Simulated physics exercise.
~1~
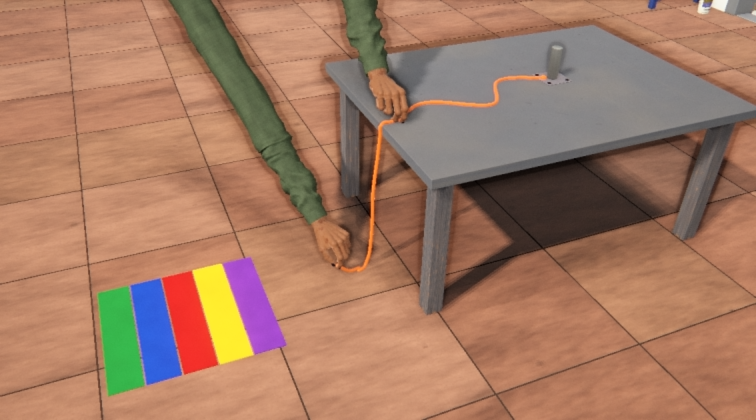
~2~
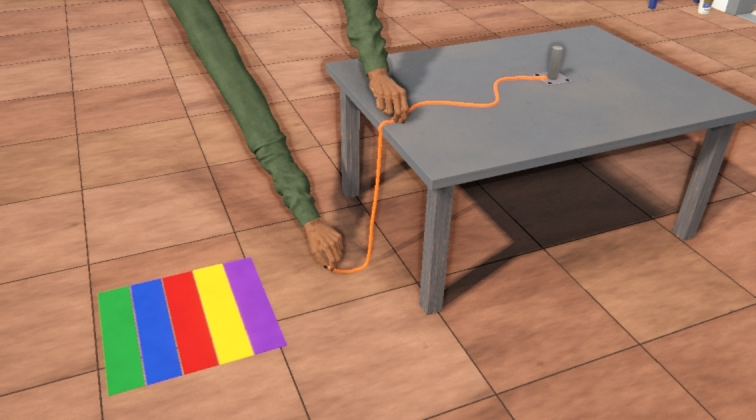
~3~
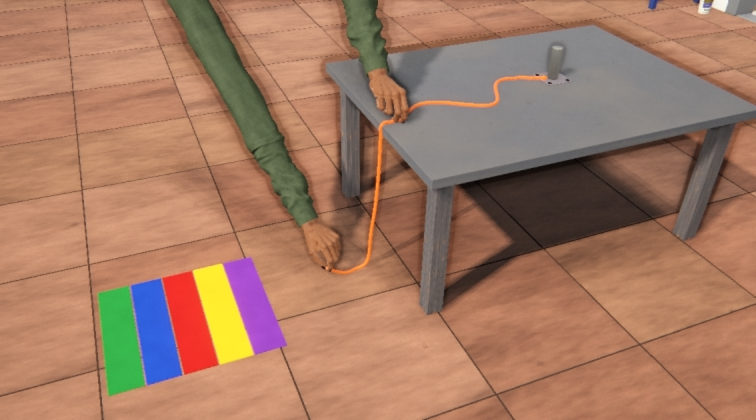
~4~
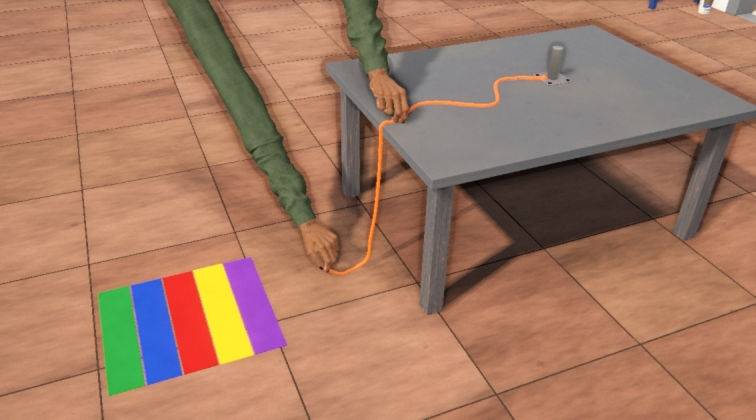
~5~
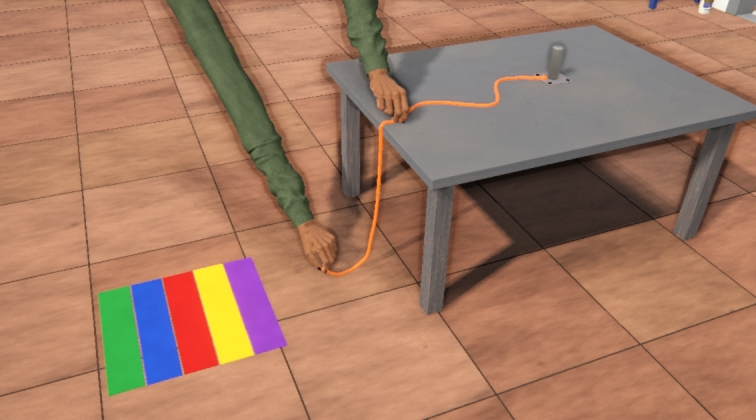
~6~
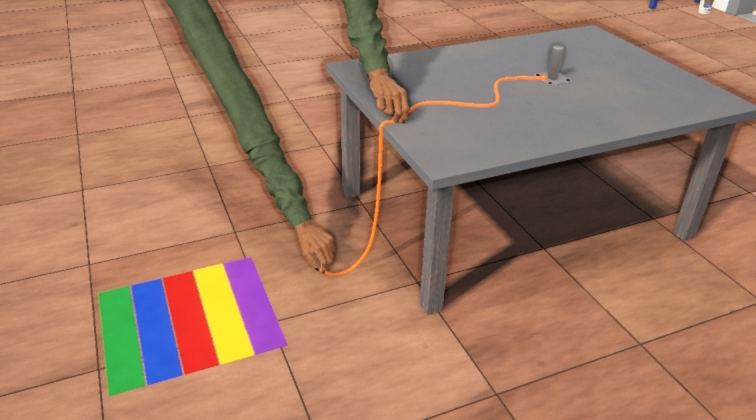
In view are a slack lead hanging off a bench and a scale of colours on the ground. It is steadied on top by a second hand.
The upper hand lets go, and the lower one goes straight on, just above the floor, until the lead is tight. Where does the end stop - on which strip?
On the red strip.
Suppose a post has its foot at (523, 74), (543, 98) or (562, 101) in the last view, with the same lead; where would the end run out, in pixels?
(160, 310), (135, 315) and (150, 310).
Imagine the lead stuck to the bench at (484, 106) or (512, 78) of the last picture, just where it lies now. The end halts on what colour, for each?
In order: Yellow, then red.
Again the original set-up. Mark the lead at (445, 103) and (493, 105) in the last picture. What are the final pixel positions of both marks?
One finishes at (418, 112) and the other at (458, 101).
Soon after, end near (256, 286); over purple.
After that, end near (211, 297); over yellow.
At the stop, end near (185, 304); over red. The end stops over the red strip.
